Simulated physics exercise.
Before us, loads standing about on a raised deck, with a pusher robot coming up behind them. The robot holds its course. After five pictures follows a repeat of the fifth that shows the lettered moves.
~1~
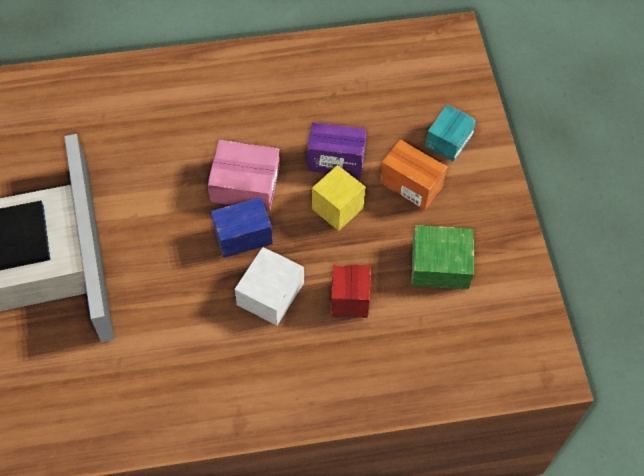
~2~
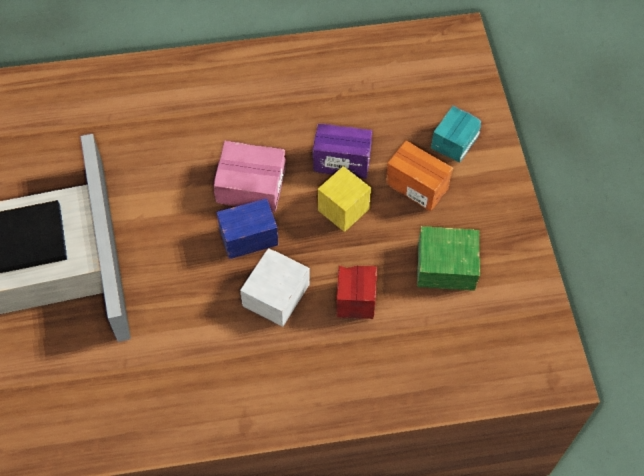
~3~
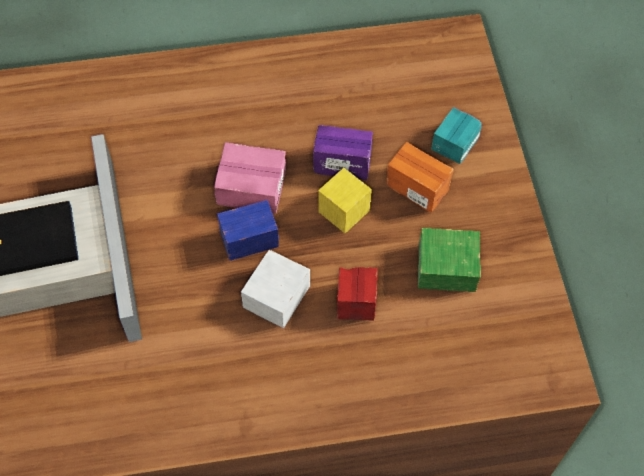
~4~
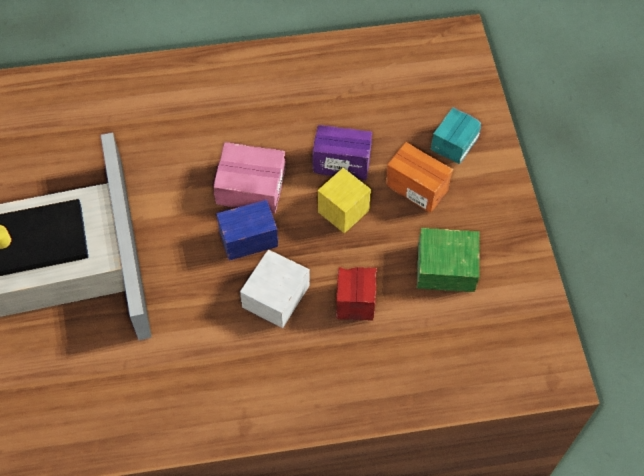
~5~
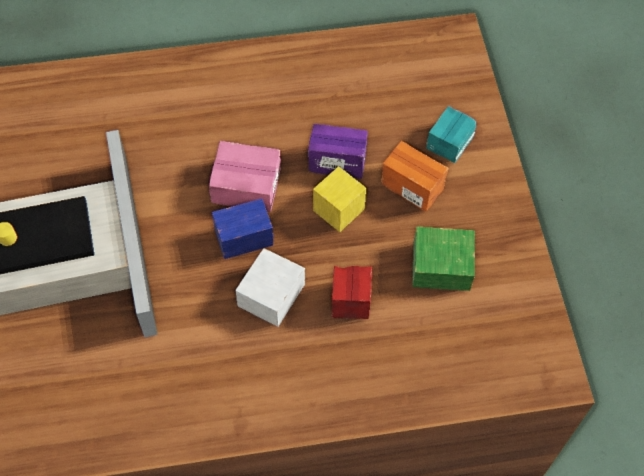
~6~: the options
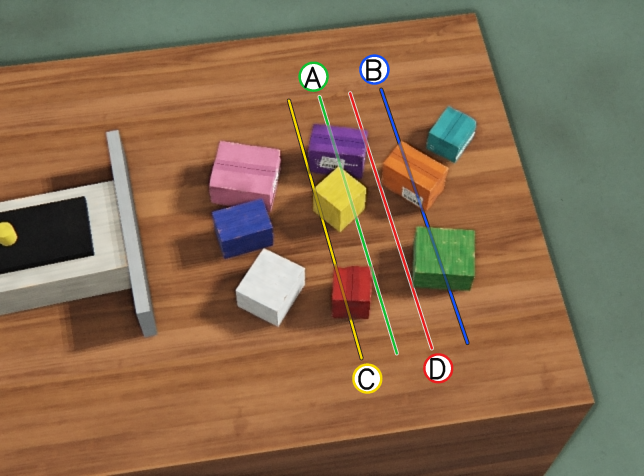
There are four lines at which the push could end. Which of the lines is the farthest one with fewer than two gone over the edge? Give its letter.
Stop at B.
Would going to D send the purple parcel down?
No.
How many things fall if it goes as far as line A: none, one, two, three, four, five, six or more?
In all, none.
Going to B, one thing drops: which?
The turquoise box.
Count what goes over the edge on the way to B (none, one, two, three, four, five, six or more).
By then, one.
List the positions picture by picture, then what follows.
Red parcel (350, 291); blue crate (242, 228); orange box (413, 175), in the first picture.
Robot (23, 237); green crate (448, 258), in the second picture.
Robot (34, 237); pink parcel (251, 178), in the third picture.
Robot (44, 235); white crate (276, 289), in the fourth picture.
Robot (50, 232); red parcel (351, 292); blue crate (243, 229); orange box (414, 176), in the fifth picture.
On the marked copy, A at (355, 215); B at (421, 207); C at (323, 220); D at (388, 211).
Taking B. A third of the way, robot (160, 218); white crate (293, 280); pink parcel (265, 168).
Two thirds of the way, robot (267, 205); turquoise box (465, 132); orange box (440, 169).
When it is over, robot (348, 194); turquoise box over the edge; orange box (515, 159); one fallen.
As for the rest, A is within the limit but short; C is within the limit but short; D is within the limit but short.
